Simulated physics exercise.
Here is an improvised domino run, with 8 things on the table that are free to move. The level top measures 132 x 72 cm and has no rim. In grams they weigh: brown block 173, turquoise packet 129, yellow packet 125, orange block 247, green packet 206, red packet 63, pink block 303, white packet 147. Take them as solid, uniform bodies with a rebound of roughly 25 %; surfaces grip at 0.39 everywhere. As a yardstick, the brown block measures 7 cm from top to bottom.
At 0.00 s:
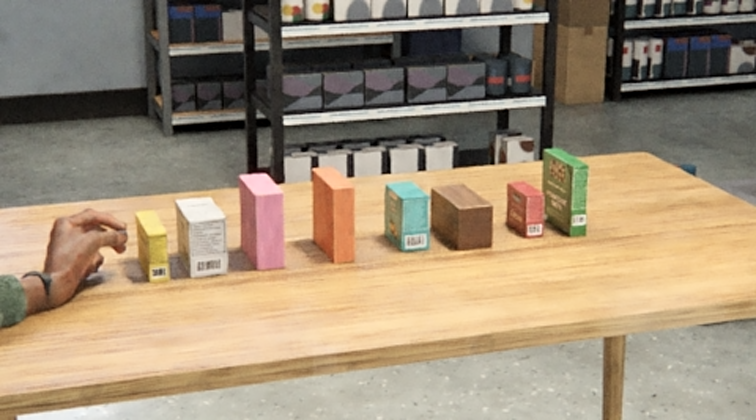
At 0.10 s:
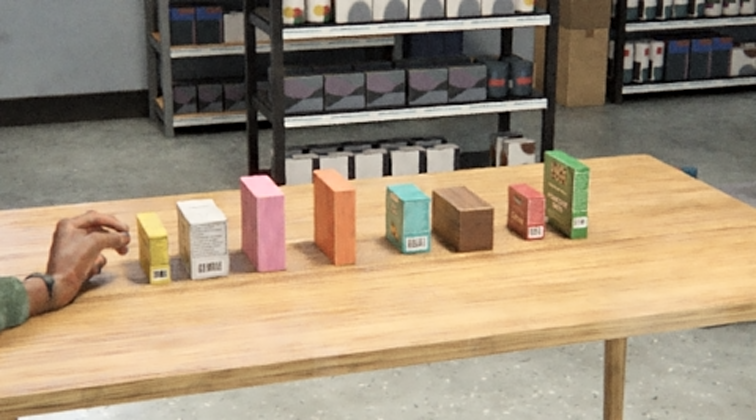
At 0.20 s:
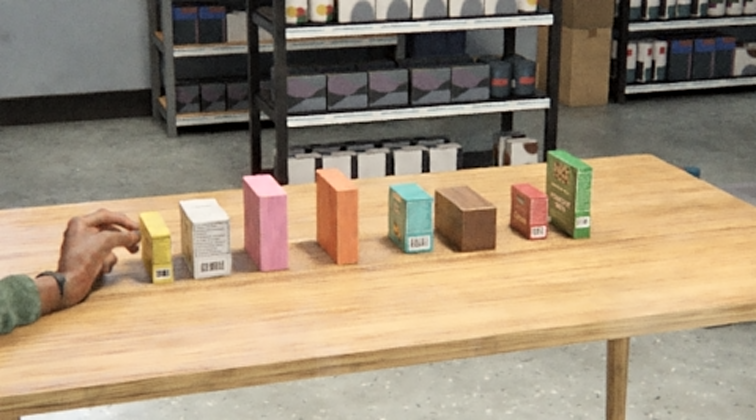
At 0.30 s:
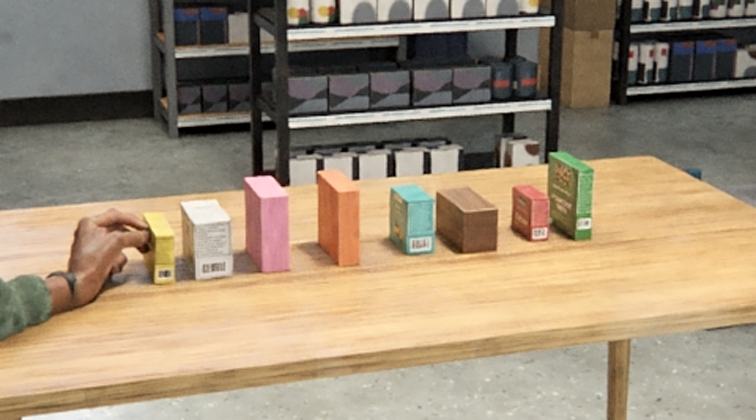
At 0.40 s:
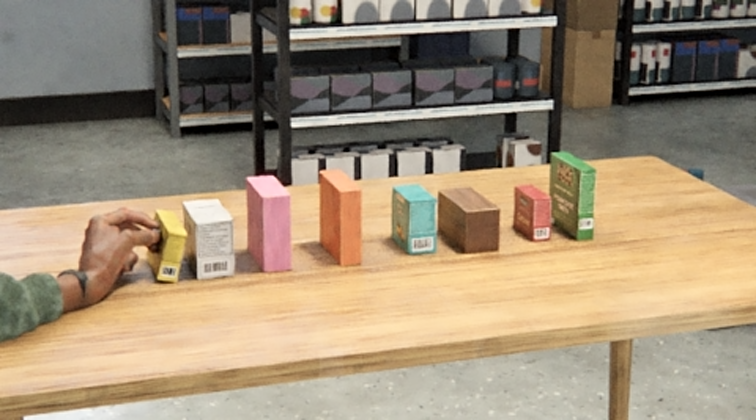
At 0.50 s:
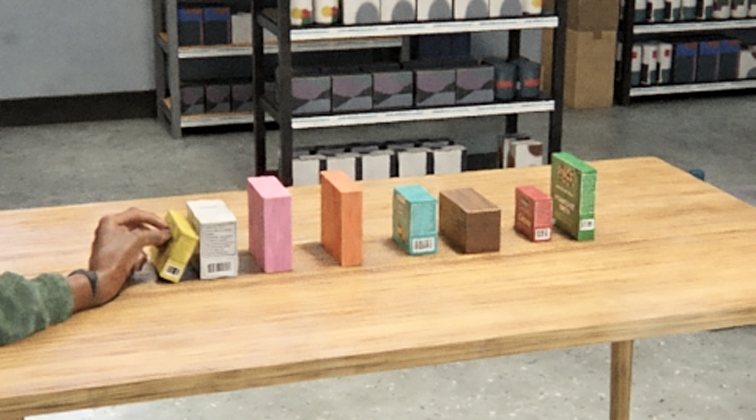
In a storeroom or shop with shelves of boxed goods behind, a pale wooden table on a grey floor is seen from slightly above. Across it, left to right, stand yellow and white packets, pink and orange blocks, a turquoise packet, a brown block, and red and green packets. A hand at left moves in and tilts the yellow packet rightward towards the white one, while the view shifts very slightly.
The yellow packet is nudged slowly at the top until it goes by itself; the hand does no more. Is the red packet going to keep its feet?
The red packet keeps standing.
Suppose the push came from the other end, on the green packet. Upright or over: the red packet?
The red packet topples.
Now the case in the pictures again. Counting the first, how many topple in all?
1 of them.
Around 0.60 s, yellow packet 39° over; white packet shifted 2 cm.
Around 0.70 s, yellow packet 50° over; white packet shifted 3 cm.
Around 1.10 s, yellow packet 52° over; white packet shifted 3 cm.
Finally (1.6 s), all 6 still in place (within 5 cm). Final places as that camera would see them, red packet near (533, 213).
